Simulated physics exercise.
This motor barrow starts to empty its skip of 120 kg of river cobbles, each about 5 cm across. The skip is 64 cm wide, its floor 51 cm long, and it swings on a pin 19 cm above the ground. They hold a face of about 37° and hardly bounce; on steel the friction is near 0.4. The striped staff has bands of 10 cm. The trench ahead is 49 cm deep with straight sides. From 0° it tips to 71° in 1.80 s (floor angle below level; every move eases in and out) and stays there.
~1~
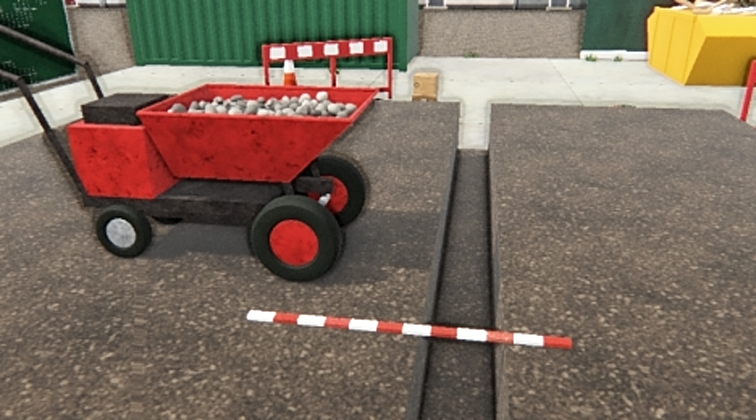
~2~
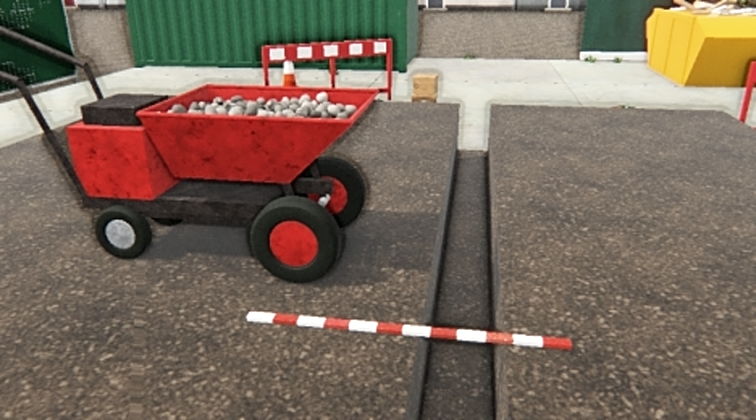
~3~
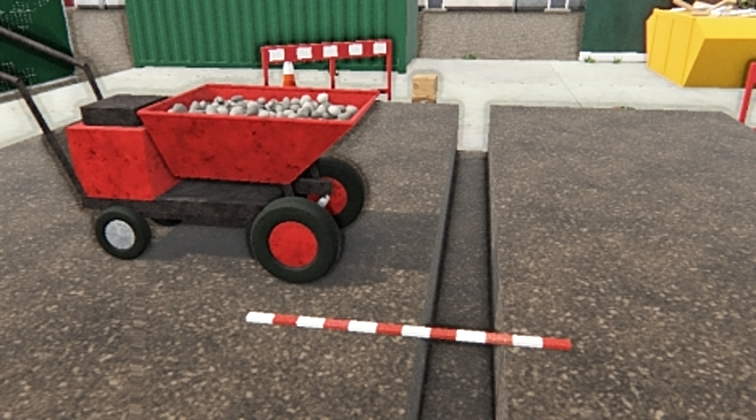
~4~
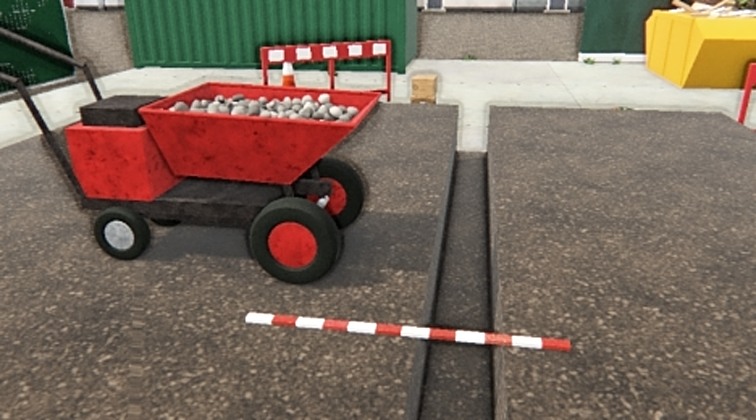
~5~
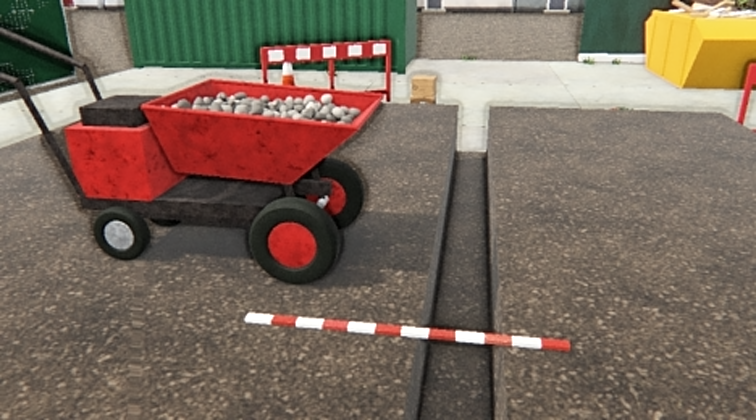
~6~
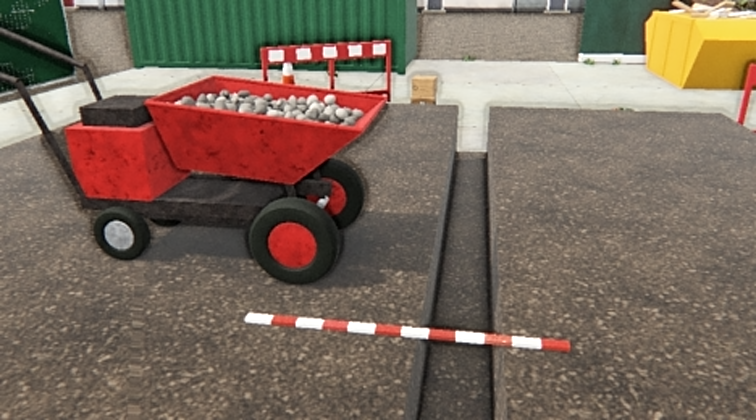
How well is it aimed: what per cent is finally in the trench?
Close to 92 in a hundred.
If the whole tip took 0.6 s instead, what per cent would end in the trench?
In that case some 70 per cent.
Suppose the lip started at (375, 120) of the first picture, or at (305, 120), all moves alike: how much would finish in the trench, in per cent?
Near 65 per cent from the first place, 75 from the second.
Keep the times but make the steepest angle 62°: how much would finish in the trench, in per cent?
In that case some 90 per cent.
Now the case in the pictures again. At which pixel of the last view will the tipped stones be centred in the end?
Near (466, 334).
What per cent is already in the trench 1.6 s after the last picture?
About 65 per cent by then.
Then, 1.0 s after the last picture the floor is at 60°, 98 % in the skip, 2 % in the trench; the foremost stones are at (460, 223).
Then, 1.6 s after the last picture the floor is at 71°, 26 % in the skip, 67 % in the trench, 7 % past the trench; the foremost stones are at (569, 265).
Then, 2.0 s after the last picture the floor is at 71°, 4 % in the skip, 89 % in the trench, 8 % past the trench; the foremost stones are at (614, 258).
Then, 3.9 s after the last picture the floor is at 71°, 0 % in the skip, 92 % in the trench, 8 % past the trench; the foremost stones are at (630, 265).
